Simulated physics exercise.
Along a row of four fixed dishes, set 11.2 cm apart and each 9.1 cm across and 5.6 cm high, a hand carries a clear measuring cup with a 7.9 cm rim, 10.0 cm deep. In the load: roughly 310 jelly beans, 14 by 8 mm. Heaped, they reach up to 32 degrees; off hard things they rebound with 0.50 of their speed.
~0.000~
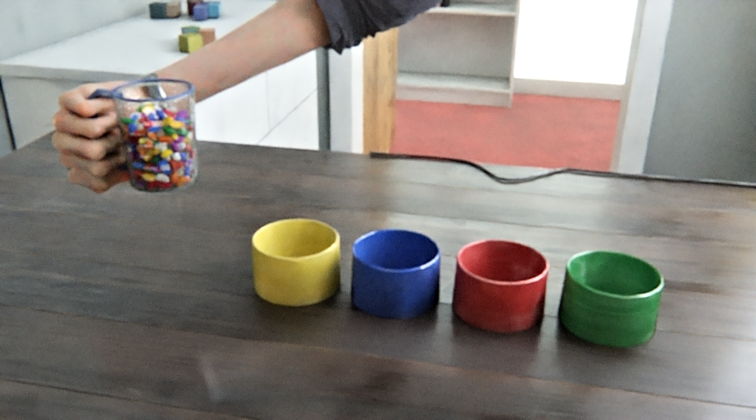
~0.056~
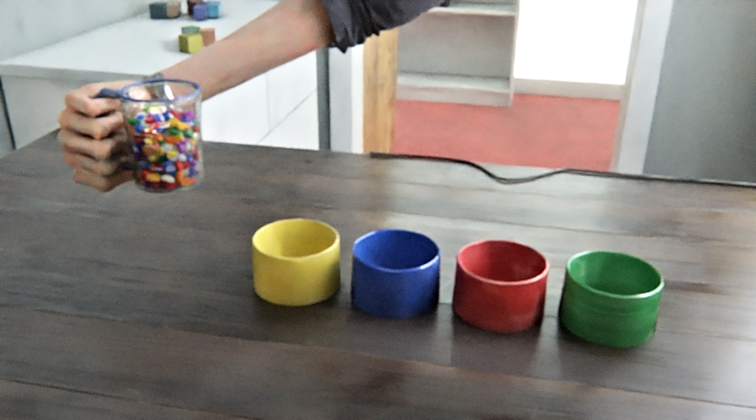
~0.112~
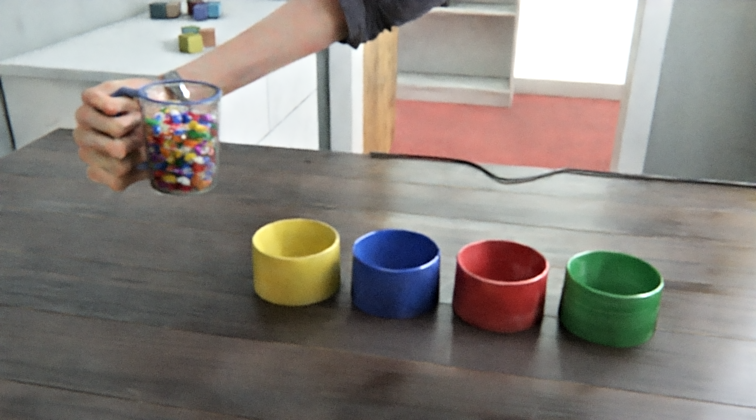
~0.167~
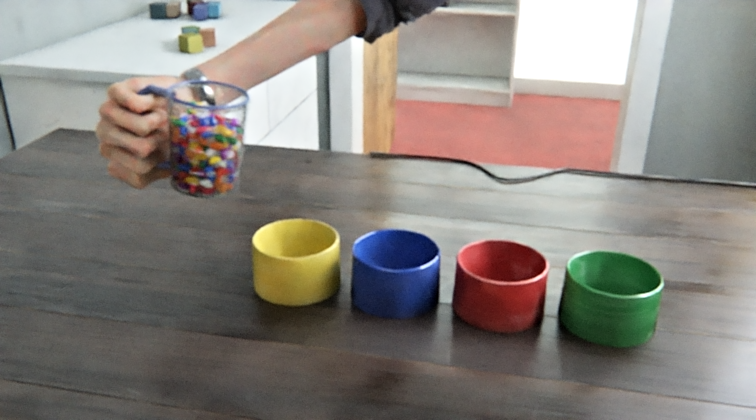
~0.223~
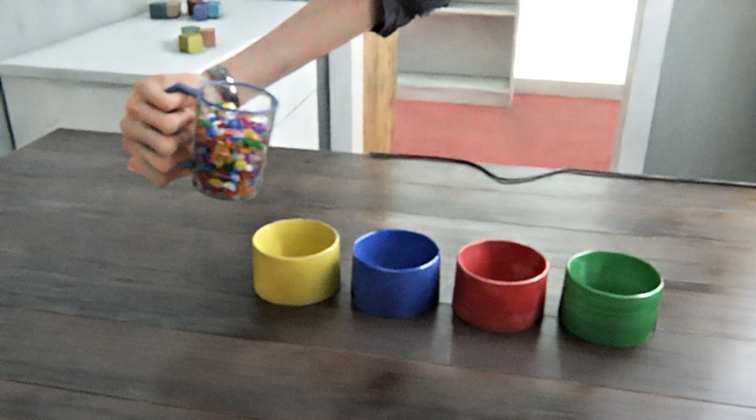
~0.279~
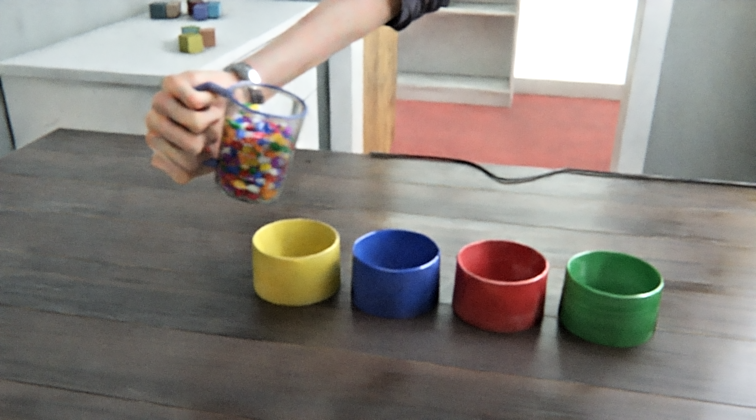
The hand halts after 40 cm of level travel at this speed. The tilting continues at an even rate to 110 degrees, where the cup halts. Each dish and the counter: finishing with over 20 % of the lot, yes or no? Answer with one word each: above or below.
Red below, blue below, green above, yellow below, counter below.
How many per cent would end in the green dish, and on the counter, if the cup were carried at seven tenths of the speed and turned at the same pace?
In that case green 100, counter 0.
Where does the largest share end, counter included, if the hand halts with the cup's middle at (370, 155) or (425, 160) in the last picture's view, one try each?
First try: Blue; second try: Red.
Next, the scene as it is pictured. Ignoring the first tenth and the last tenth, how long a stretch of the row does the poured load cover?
Roughly 5 cm.
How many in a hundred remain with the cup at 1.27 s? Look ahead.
Roughly 95 per cent, I'd say.
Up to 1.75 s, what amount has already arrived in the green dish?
Roughly 40 %.
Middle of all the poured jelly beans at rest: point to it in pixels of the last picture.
Somewhere around (609, 291) in the final frame.
Then, at 0.88 s, tilt 61 degrees; cup holds 100 %.
After 1.27 s, tilt 90 degrees; cup holds 95 %, green 5 %.
After 1.75 s, tilt 110 degrees; cup holds 55 %, green 40 %.
By 3.1 s all is still; red 0 %, blue 0 %, green 100 %, yellow 0 %, counter 0 %.
